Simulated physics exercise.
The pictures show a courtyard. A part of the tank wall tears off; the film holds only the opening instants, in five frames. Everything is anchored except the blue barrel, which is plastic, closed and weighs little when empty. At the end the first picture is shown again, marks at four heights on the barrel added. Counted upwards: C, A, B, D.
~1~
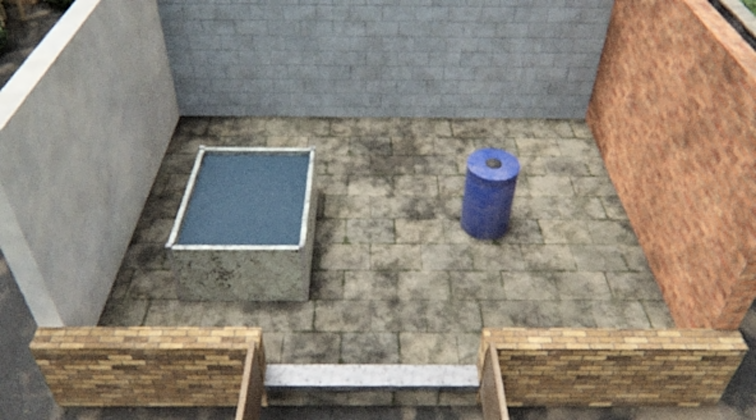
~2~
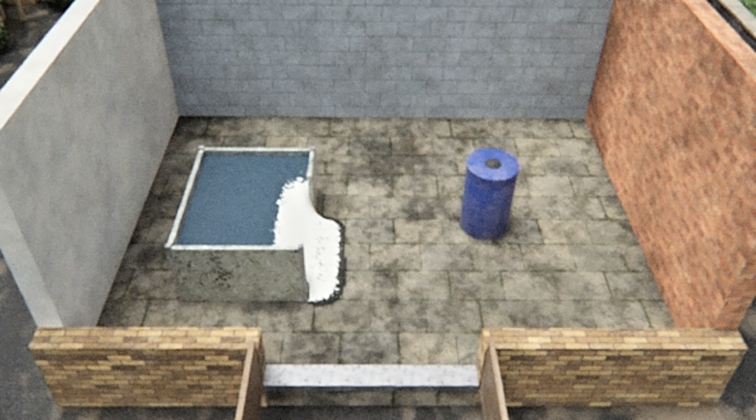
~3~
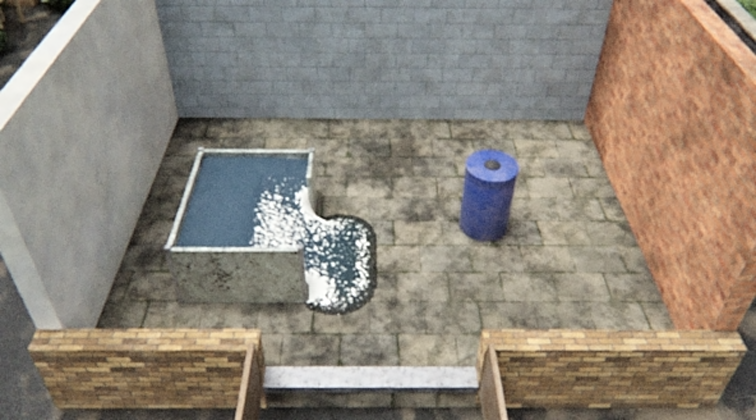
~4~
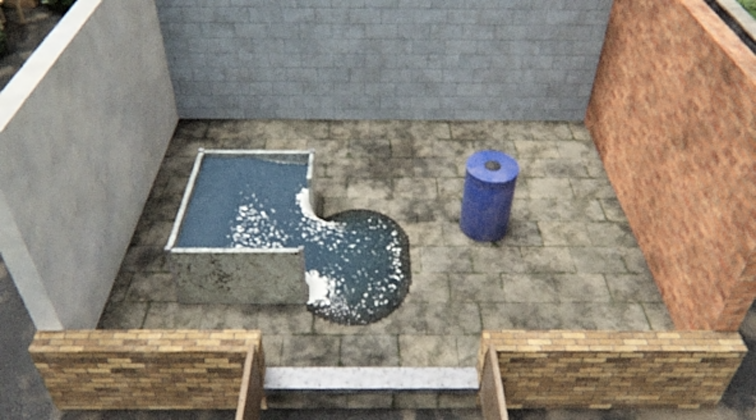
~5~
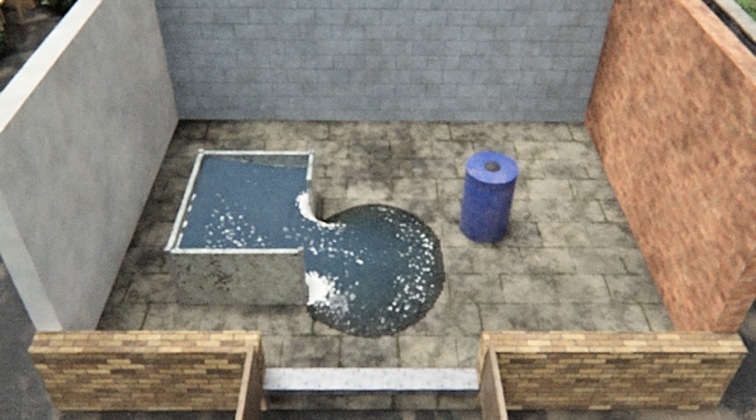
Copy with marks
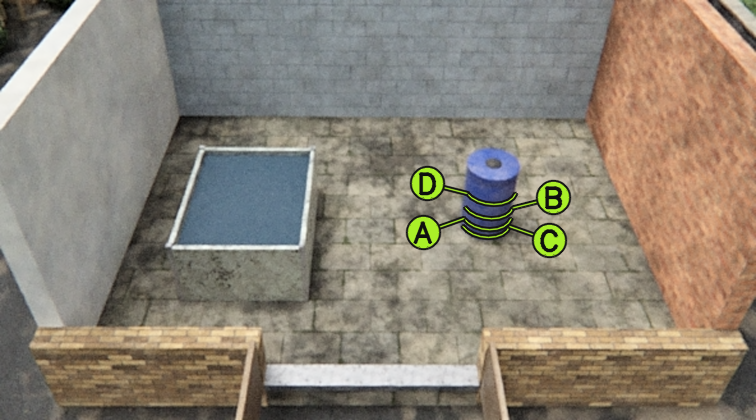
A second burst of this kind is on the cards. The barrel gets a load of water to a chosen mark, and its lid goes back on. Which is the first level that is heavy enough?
B.
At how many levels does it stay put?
Two of them.
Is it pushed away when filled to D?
No, not at all.
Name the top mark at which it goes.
Mark A.
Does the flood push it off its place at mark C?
Yes, it does.
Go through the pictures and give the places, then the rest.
In the first frame, lid of the blue barrel at (493, 164); tank full, its middle at (248, 199); open gate at (372, 331).
In the second frame, water covers 2 % of the ground, mostly out of sight from here.
In the third frame, 4 % of the ground under water, its edge towards the barrel at (366, 234).
In the fourth frame, 7 % of the ground under water, its edge towards the barrel at (399, 239).
In the fifth frame, lid of the blue barrel at (492, 167); 10 % of the ground under water, its edge towards the barrel at (424, 229).
In lime, A at (489, 229); B at (491, 218); C at (488, 237); D at (493, 204); from the bottom up C, A, B, D.
Choosing A, it is pushed about its own width away.
Choosing B, it does not move.
Choosing C, it is pushed about 4 times its own width away.
Choosing D, it does not move.
